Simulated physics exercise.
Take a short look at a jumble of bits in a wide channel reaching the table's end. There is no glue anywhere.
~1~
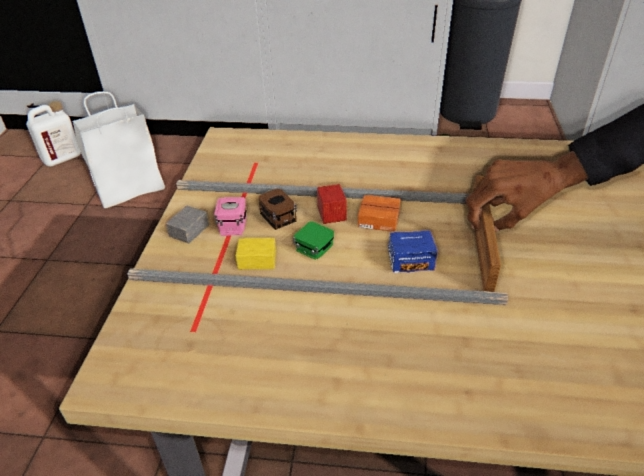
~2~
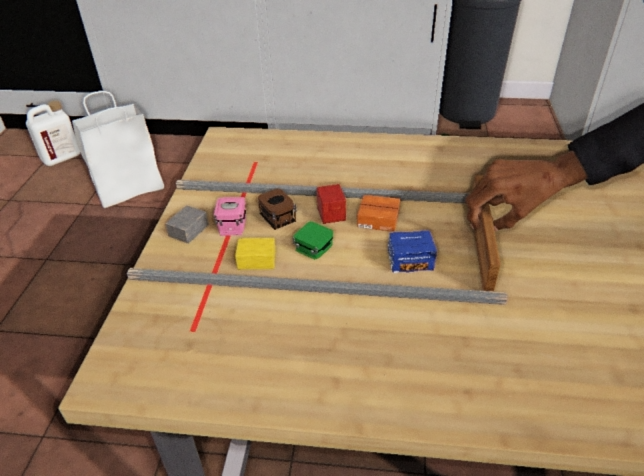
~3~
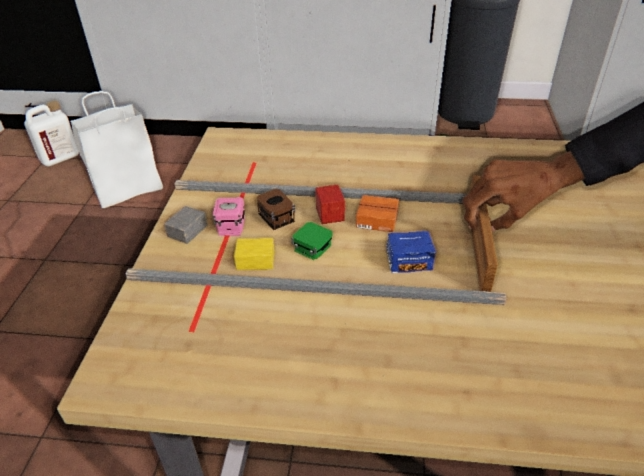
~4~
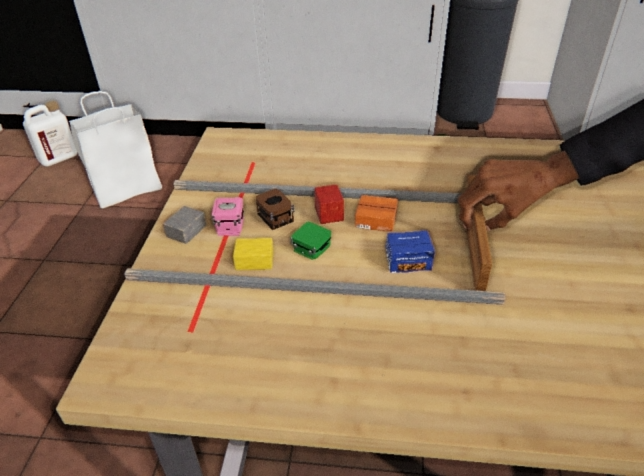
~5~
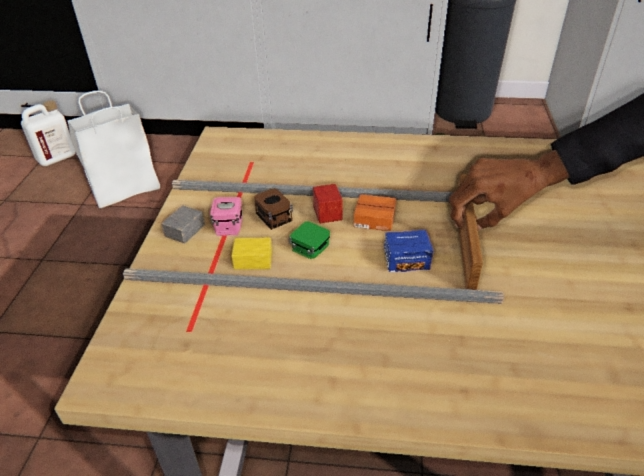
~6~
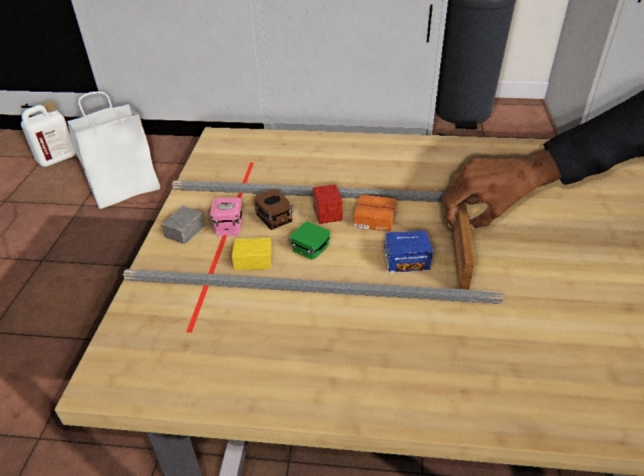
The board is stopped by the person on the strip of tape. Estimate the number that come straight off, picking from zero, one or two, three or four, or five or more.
My estimate is one or two.
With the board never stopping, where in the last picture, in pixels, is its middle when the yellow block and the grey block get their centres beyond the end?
Near (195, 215), then near (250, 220).
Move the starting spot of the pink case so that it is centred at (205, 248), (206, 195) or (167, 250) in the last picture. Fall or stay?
Going through them in turn, the case fails to stay, then sits tight, then sits tight.
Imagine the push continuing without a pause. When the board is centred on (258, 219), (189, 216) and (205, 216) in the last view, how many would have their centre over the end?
Respectively, 0, 6 and 3.
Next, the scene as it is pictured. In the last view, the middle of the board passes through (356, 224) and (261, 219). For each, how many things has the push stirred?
At that stage 4; at the next, 8.
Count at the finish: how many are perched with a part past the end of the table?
It totals 1.
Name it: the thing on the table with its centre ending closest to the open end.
Brown case.
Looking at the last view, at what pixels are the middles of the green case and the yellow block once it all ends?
The green case stops around (167, 236); the yellow block around (158, 257).
Soon after, none off yet; grey block at rest near (184, 225); pink case at rest near (227, 216); yellow block at rest near (252, 254).
After that, none off yet; grey block displaced a little near (167, 229); pink case displaced about its own width near (202, 219); yellow block displaced about its own width near (201, 257).
In the end, the number that fall off is one or two; gone, pink case and grey block.
